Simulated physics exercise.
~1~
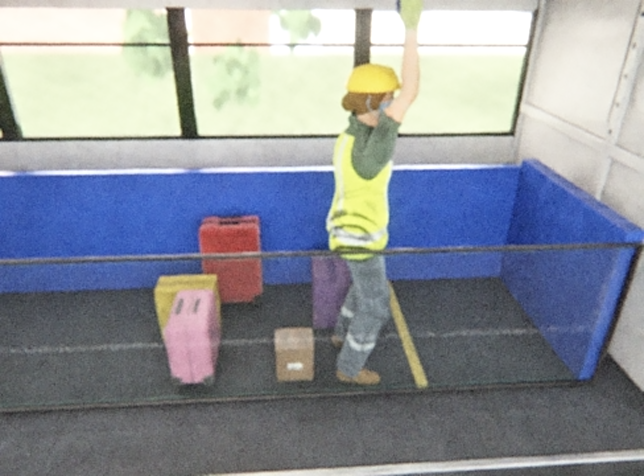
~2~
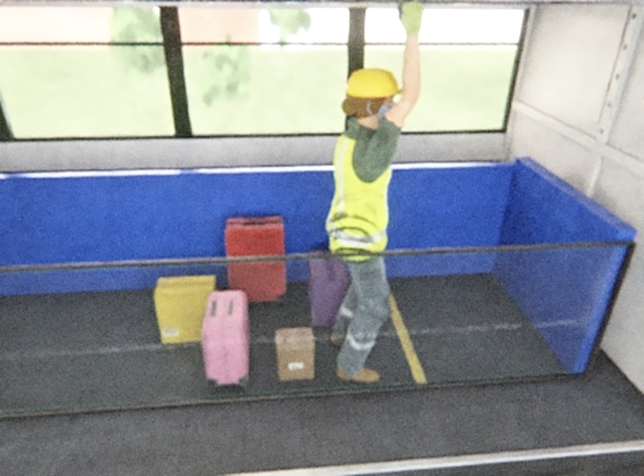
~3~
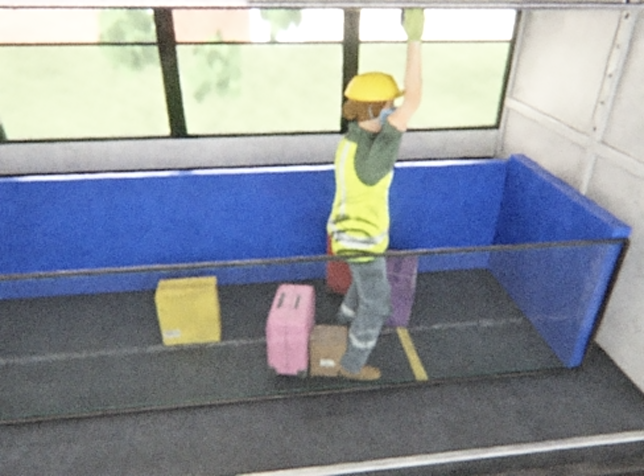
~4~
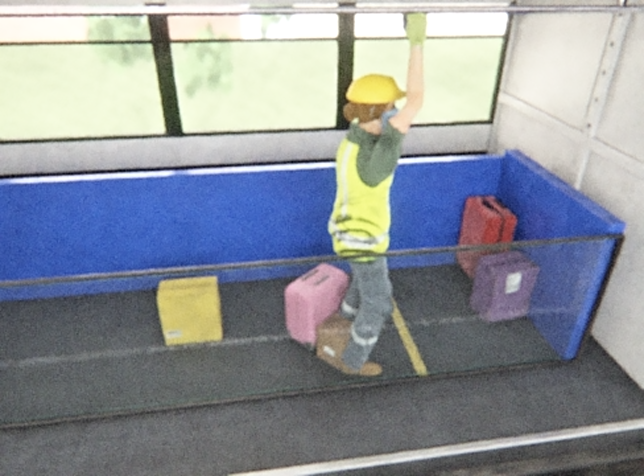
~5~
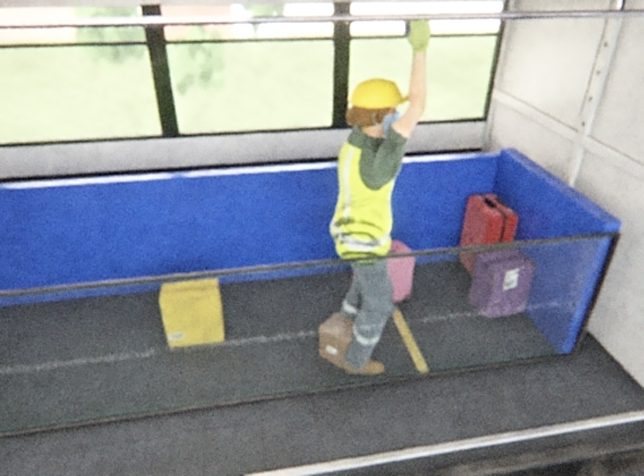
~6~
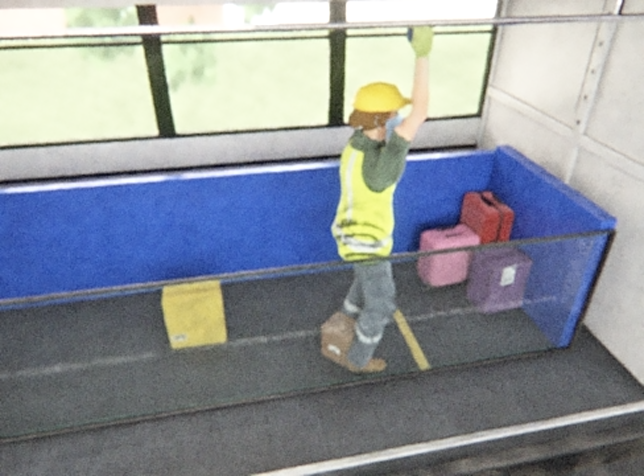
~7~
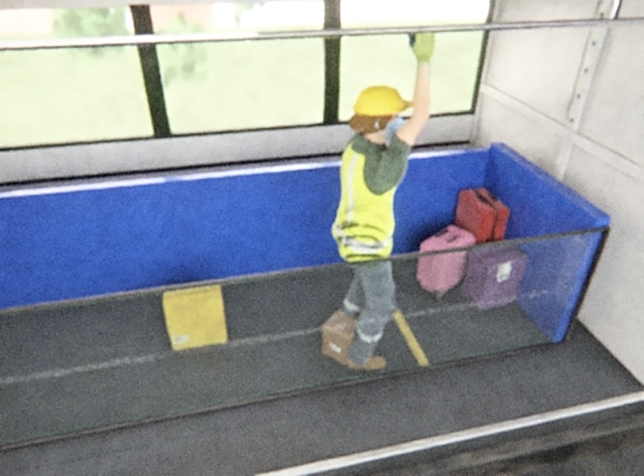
A red suitcase and a smaller pink one rolled right past a standing passenger in a yellow helmet gripping the rail, and a purple bag slid too. All three ended beyond the yellow line, while a brown box stopped by the passenger's feet and a yellow box stayed put.
